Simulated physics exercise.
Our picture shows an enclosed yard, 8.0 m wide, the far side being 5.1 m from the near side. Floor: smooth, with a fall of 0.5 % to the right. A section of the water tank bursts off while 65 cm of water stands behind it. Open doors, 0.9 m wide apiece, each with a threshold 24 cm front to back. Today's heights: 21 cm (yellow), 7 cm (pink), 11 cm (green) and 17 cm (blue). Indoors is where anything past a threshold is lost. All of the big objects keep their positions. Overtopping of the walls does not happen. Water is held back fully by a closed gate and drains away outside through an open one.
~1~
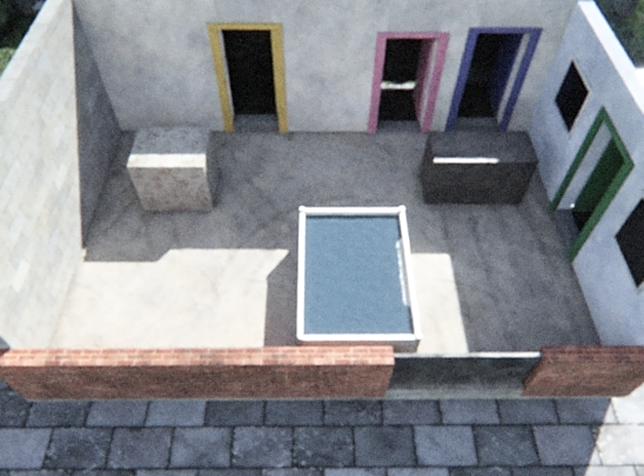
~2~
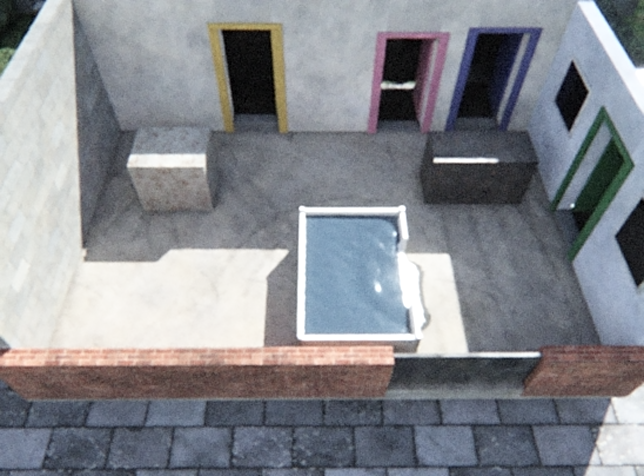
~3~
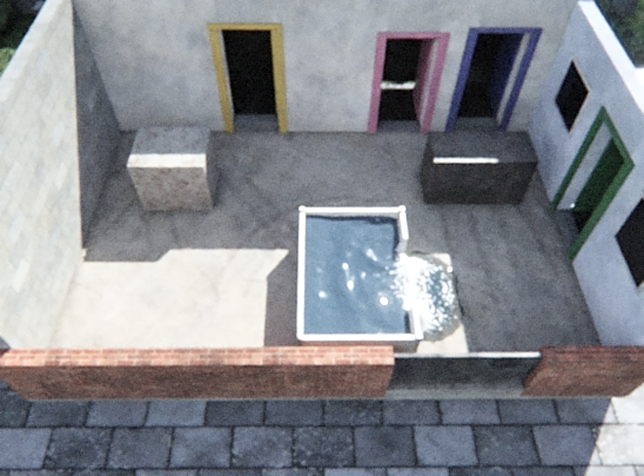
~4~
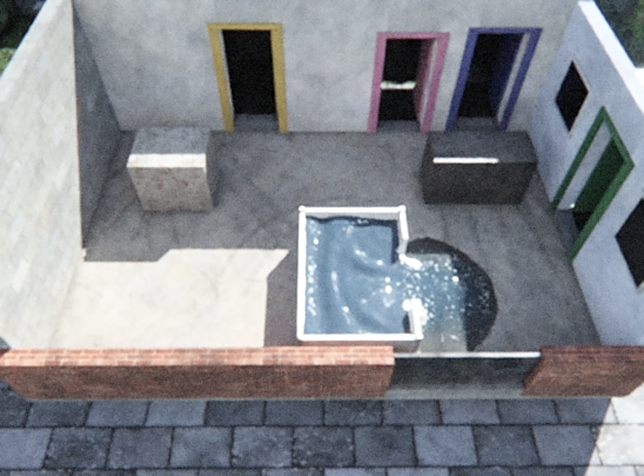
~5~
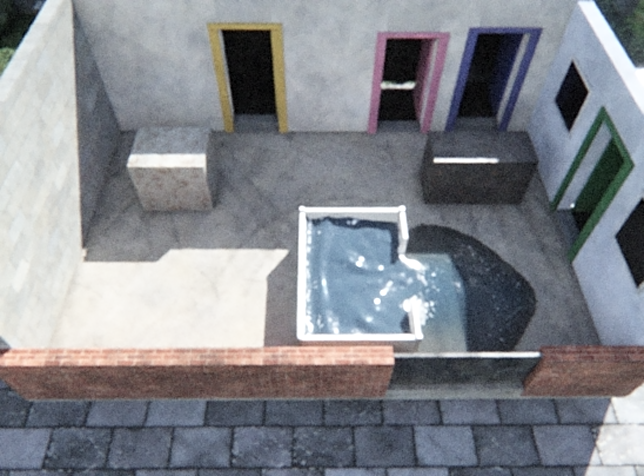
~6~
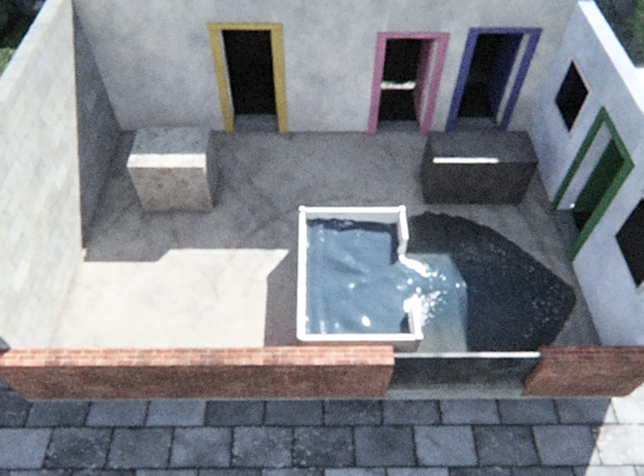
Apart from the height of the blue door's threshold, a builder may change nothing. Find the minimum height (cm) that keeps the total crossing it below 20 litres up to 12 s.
The minimum is roughly 11 cm.
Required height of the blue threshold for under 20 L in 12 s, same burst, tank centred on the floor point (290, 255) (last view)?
Roughly 7.5 centimetres.
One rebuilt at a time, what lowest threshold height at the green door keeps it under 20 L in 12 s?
Green would need about 19 cm on its own.
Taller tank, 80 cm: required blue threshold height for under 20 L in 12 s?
Step height: Approx. 14.0 cm.
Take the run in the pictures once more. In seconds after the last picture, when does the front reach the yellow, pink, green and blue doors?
For yellow it's 5.0 s, for pink 2.6 s, for green 0.4 s, and for blue 1.8 s.
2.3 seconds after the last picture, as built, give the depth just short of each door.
Centimetres: Yellow = 0, pink = 0, green = 20, blue = 12.
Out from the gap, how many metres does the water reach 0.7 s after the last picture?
3.4 m.
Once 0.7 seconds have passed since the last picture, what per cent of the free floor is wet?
I'd say near 25 percent.
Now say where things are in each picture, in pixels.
In the first frame, still water, 65 cm deep, in the water tank at (355, 271); the blue door at (487, 90) is dry.
In the second frame, water pours out at (403, 288) and has run 0.3 m, to (422, 324); about 9 cm deep outside, 65 cm at the back.
In the third frame, the front is at (456, 313), 0.8 m from the gap at (403, 288); 1.0 m2 of floor is wet, 64 cm left at the back.
In the fourth frame, the front is at (491, 310), 1.3 m from the gap at (403, 288); 2.1 m2 of floor is wet, 57 cm left at the back.
In the fifth frame, water pours out at (403, 288) and has run 2.0 m, to (530, 296); about 6 cm deep outside, 55 cm at the back.
In the sixth frame, water pours out at (403, 288) and has run 2.6 m, to (570, 299); about 5 cm deep outside, 54 cm at the back; 2.5 m in a straight line remain to the blue door at (487, 90).
Then, 0.7 s after the last picture water covers 25 % of the floor, deepest (46 cm) near (608, 373); it has not reached the blue door.
Then, 2.3 s after the last picture water covers 30 % of the floor, deepest (24 cm) near (517, 317); 12 cm at the blue door, 0 litres in over its 17 cm threshold.
Then, 11.3 s after the last picture water covers 95 % of the floor, deepest (10 cm) near (564, 250); 7 cm at the blue door, 1 litre in over its 17 cm threshold.
At the blue door as built, the water peaked near 14 cm, 4.1 s after the last picture.
Run again over the same 12 s with other heights there, 38 litres in over 9 cm, 11 litres over 12.5 cm. The limit of 20 litres is kept from about 11 cm up.
